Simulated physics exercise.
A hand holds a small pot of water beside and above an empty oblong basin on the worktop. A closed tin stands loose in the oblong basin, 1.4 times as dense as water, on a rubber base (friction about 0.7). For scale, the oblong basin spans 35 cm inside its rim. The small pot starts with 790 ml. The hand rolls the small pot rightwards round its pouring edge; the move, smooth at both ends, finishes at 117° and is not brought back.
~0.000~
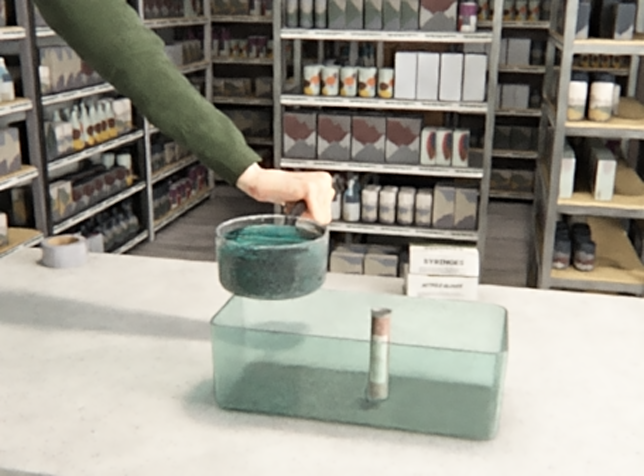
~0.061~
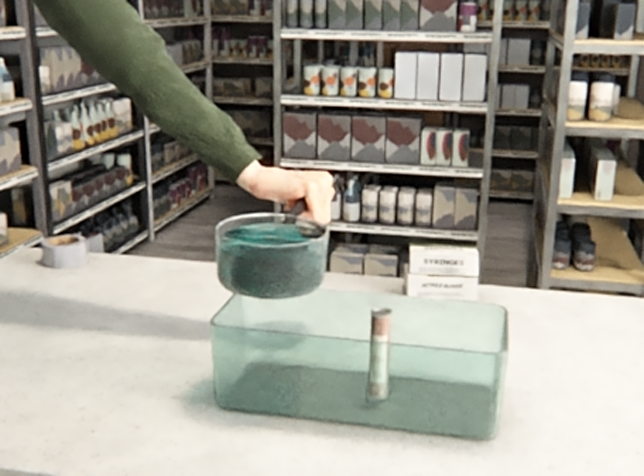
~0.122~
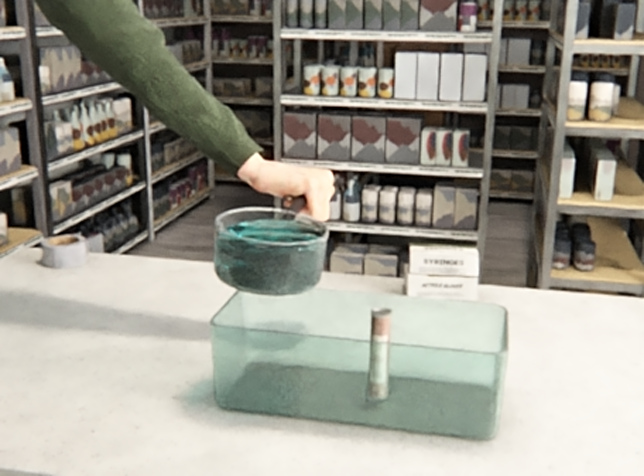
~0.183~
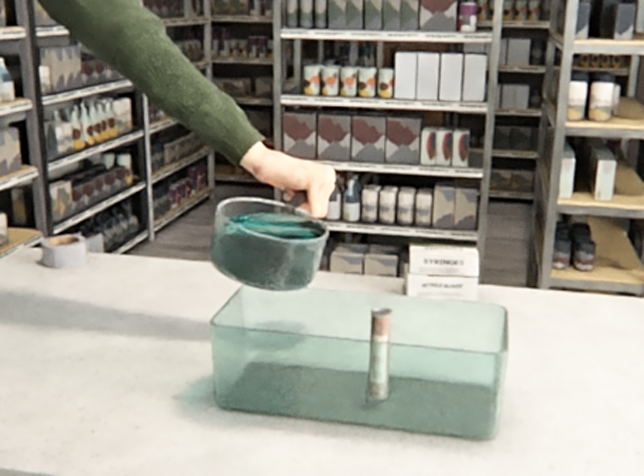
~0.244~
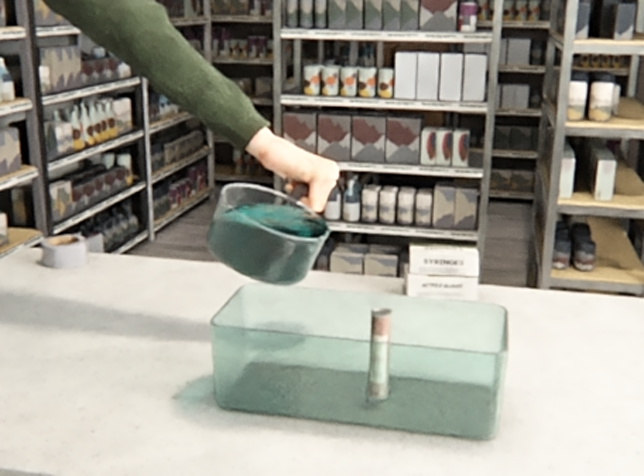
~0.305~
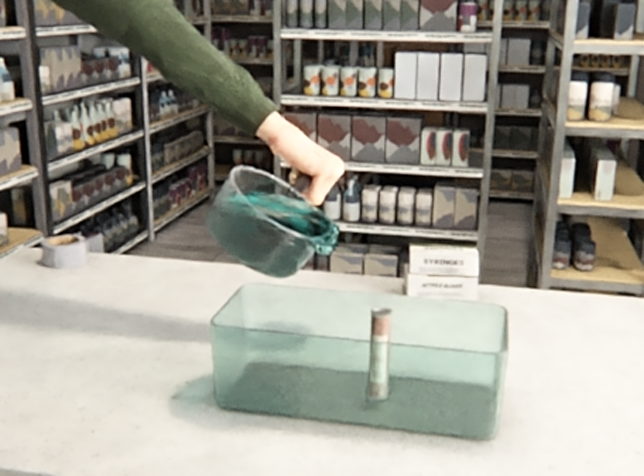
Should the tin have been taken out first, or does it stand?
The tin remains upright.
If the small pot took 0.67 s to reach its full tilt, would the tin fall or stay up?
Then it stays up.
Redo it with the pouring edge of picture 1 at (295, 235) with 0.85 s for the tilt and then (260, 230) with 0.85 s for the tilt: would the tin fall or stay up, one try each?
First it topples; then it topples.
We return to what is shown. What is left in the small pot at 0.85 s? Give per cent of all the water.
Near 1 in a hundred.
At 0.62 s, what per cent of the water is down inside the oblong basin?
About 26 per cent.
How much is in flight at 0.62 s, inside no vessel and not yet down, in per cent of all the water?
About 50 per cent.
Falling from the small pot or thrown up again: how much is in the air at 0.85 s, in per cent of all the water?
About 8 per cent.
By 0.62 s the tilt is 97° and 23 per cent is still to pour; the tin stands where it began.
By 0.85 s the tilt is 117° and 1 per cent is still to pour; the tin stands where it began.
By 1.09 s the tilt is 117° and 0 per cent is still to pour; the tin stands where it began.
By 1.35 s the tilt is 117° and 0 per cent is still to pour; the tin stands where it began.
At rest the tin stands where it began.
